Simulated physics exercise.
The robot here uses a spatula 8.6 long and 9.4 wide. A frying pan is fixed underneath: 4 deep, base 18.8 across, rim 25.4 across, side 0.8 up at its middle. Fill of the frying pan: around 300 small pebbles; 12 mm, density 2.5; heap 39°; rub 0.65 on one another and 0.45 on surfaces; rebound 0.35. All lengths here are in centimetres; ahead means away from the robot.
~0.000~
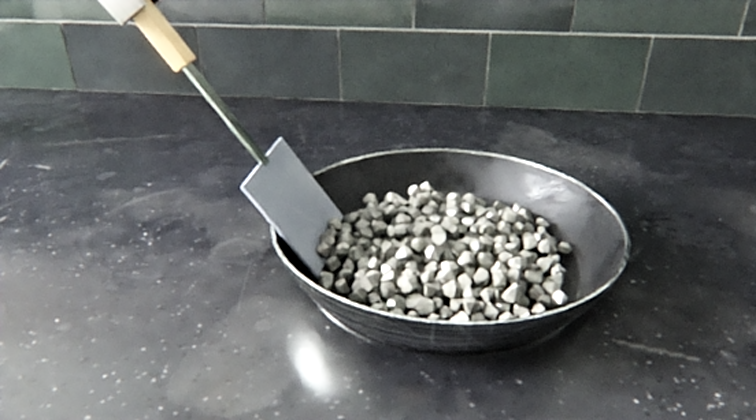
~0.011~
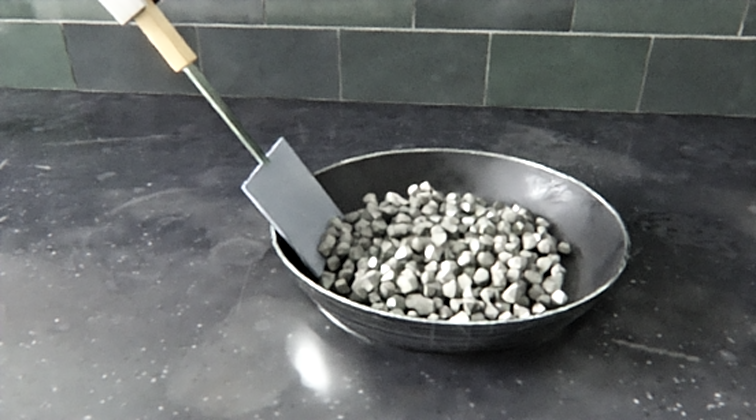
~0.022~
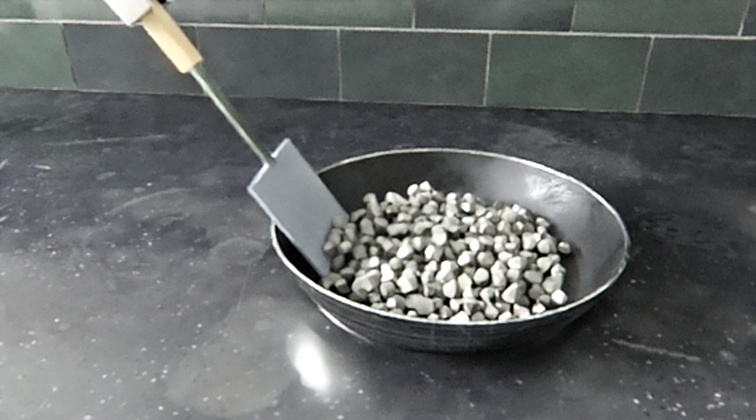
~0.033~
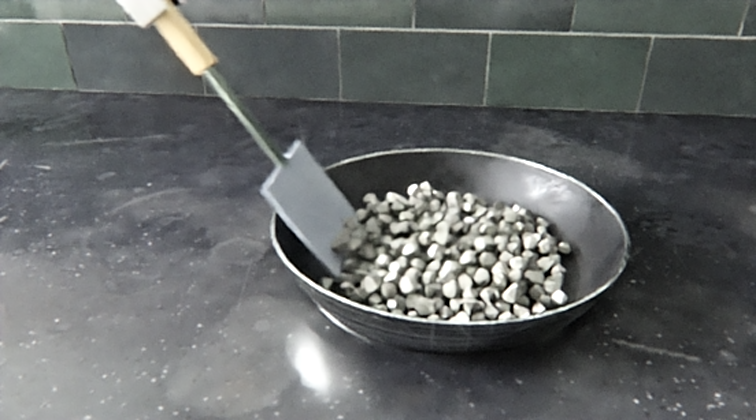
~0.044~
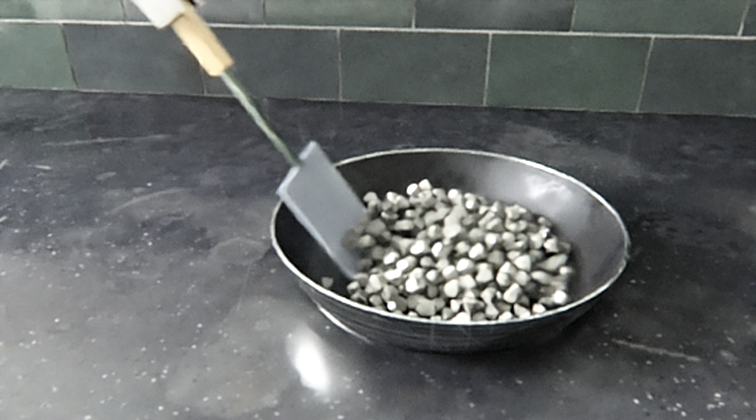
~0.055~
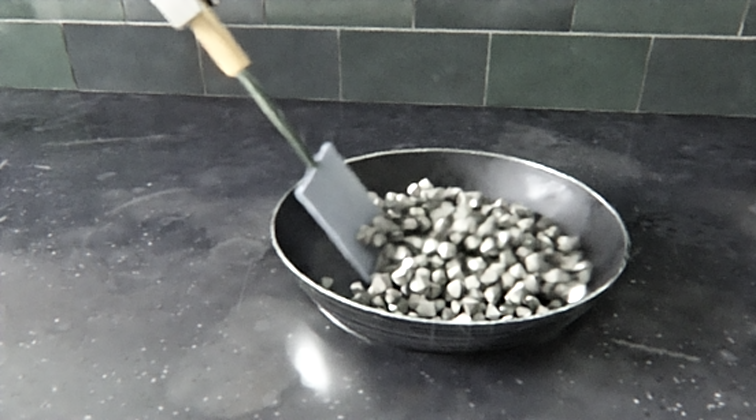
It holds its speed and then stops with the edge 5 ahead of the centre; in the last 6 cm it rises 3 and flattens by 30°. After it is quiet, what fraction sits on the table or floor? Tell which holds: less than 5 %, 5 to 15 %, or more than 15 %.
What holds is 5 to 15 %.
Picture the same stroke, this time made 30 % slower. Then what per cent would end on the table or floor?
Some 0 in a hundred.
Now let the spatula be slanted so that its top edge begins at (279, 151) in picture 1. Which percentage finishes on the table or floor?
Near 10 in a hundred.
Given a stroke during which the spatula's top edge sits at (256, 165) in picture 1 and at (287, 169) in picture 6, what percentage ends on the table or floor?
About 0 per cent.
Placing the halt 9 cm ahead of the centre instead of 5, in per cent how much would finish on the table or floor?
Result: Approx. 35 %.
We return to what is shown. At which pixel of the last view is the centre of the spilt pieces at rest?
Pixel estimate: About (687, 266).
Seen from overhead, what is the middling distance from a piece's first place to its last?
Near 7 cm, measured level.
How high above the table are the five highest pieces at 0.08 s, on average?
Height: Approx. 5 cm.
By 0.08 s, sloping 54°, highest piece 5 above the table; 298 in the frying pan.
By 0.11 s, sloping 44°, highest piece 6 above the table; 298 in the frying pan.
By 0.32 s, sloping 25°, highest piece 5 above the table; 270 in the frying pan, 27 on the table or floor, 1 on the blade or in flight.
By 1.37 s, sloping 25°, highest piece 5 above the table; 270 in the frying pan, 28 on the table or floor.
Final count, 270 in the frying pan, 28 on the table or floor. That is 9 % on the table or floor.
